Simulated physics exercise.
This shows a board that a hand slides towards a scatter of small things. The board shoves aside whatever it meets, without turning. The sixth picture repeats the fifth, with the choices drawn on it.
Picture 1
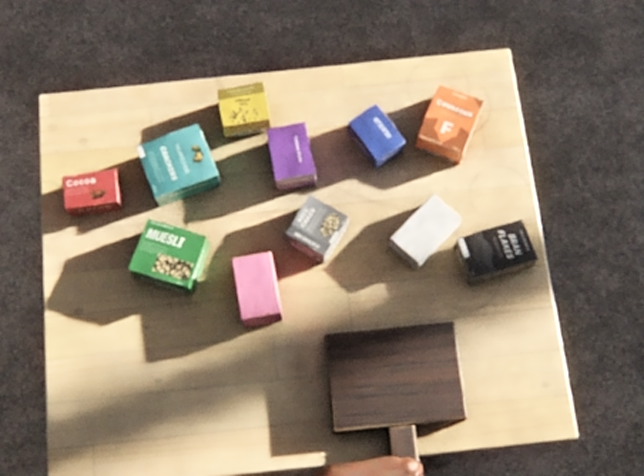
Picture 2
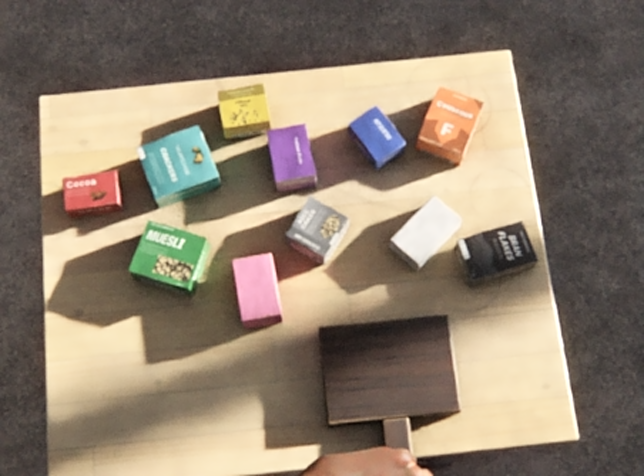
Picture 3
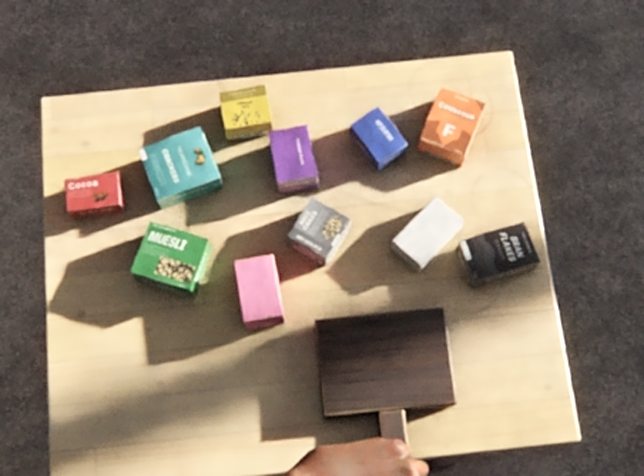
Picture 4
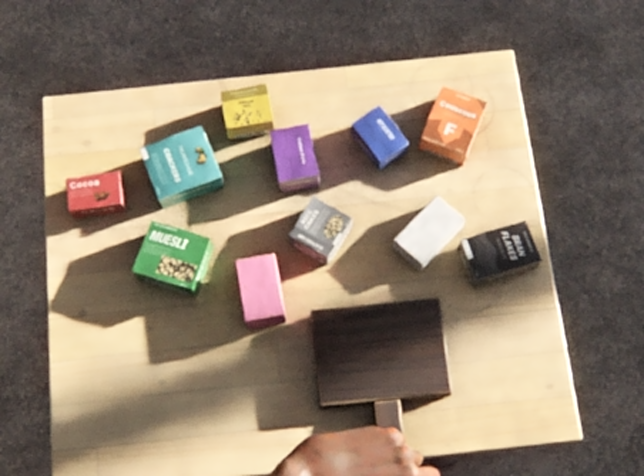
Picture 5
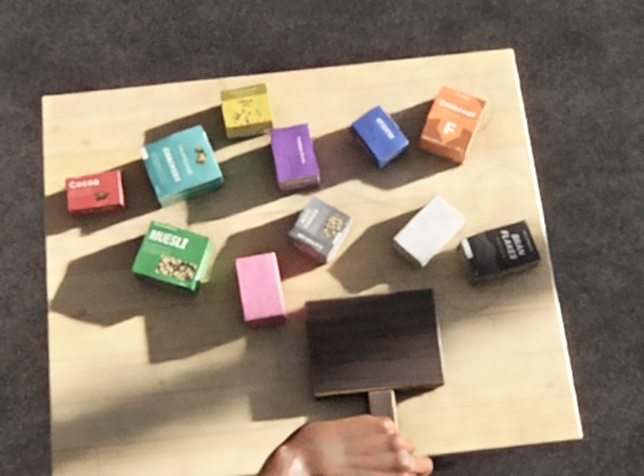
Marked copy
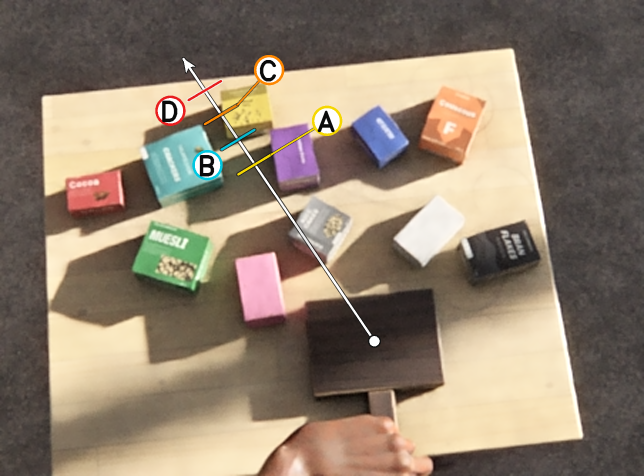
A hand slides a dark board slowly up and slightly left below scattered colourful boxes.
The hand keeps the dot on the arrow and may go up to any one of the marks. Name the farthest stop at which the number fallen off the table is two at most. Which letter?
No third one falls up to B.
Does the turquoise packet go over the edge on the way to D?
No.
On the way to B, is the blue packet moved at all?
By then, no.
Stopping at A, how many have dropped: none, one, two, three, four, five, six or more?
In all, one.
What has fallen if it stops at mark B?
It is the purple box.
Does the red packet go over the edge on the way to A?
By then, no.
On the marked copy, A at (255, 164); B at (238, 140); C at (221, 115); D at (205, 91); the arrow from (374, 341) to (184, 59); the white dot at (374, 341).
With B. Early on, board (322, 267); purple box (294, 149); white block (430, 228).
Further on, board (274, 196); purple box (285, 81); yellow box (240, 90).
At the end, board (239, 144); purple box over the edge; yellow box (233, 79); one fallen.
As for the rest, A is within the limit but short; C drops three; D drops three.
